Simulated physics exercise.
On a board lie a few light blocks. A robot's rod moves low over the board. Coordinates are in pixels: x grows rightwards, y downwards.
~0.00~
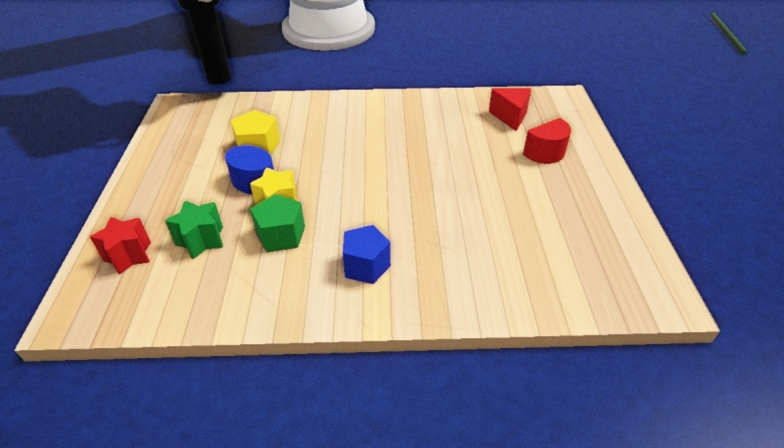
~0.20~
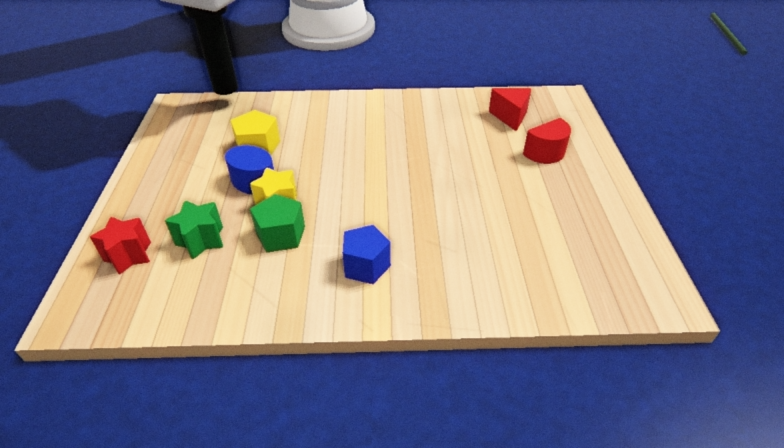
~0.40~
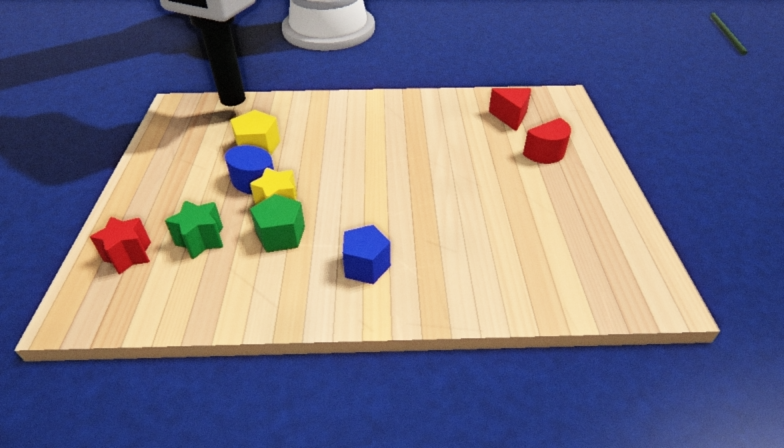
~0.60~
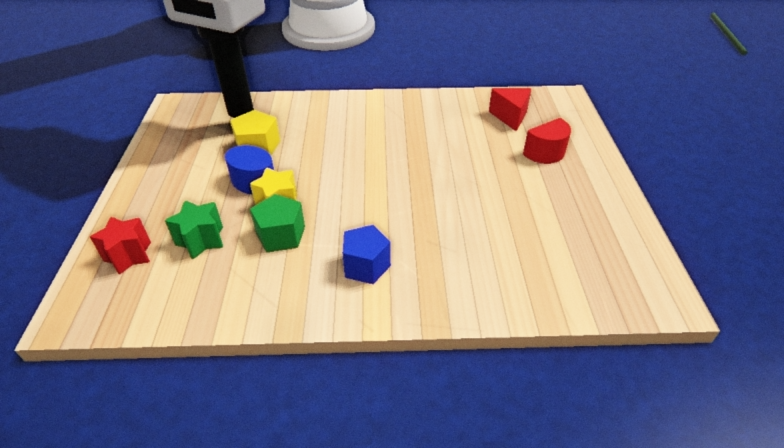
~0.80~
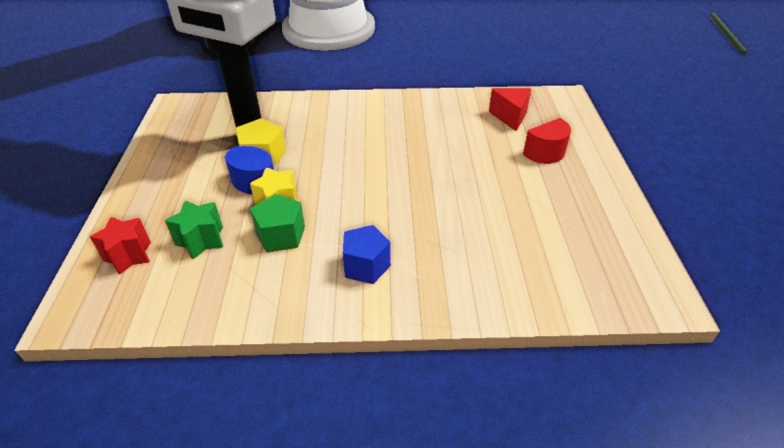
A robot's black rod moving down over a wooden board beside scattered coloured blocks, nudging the yellow five-sided block slightly.
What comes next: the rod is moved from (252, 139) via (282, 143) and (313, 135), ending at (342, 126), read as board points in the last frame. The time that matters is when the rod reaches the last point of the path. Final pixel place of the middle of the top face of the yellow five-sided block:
It should be at (270, 139) by then.
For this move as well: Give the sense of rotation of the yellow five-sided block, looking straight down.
Watching from overhead, you'd notice the yellow five-sided block rotating clockwise.
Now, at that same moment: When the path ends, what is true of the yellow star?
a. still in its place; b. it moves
a: Still in its place.
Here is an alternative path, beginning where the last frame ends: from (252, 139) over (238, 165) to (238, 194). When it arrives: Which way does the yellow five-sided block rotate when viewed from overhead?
My prediction: CCW.
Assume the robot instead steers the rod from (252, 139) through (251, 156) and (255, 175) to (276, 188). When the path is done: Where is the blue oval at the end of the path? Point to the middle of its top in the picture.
It should be at about (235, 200).
On the path given first. One third of the way, rod (280, 129); blue oval (245, 161); yellow five-sided block (270, 139), turned 40° clockwise.
Two thirds of the way, rod (312, 121); blue oval (245, 161); yellow five-sided block (270, 139), turned 40° clockwise.
At the end, rod (341, 112); blue oval (245, 161); yellow five-sided block (270, 139), turned 40° clockwise; yellow star not moved.
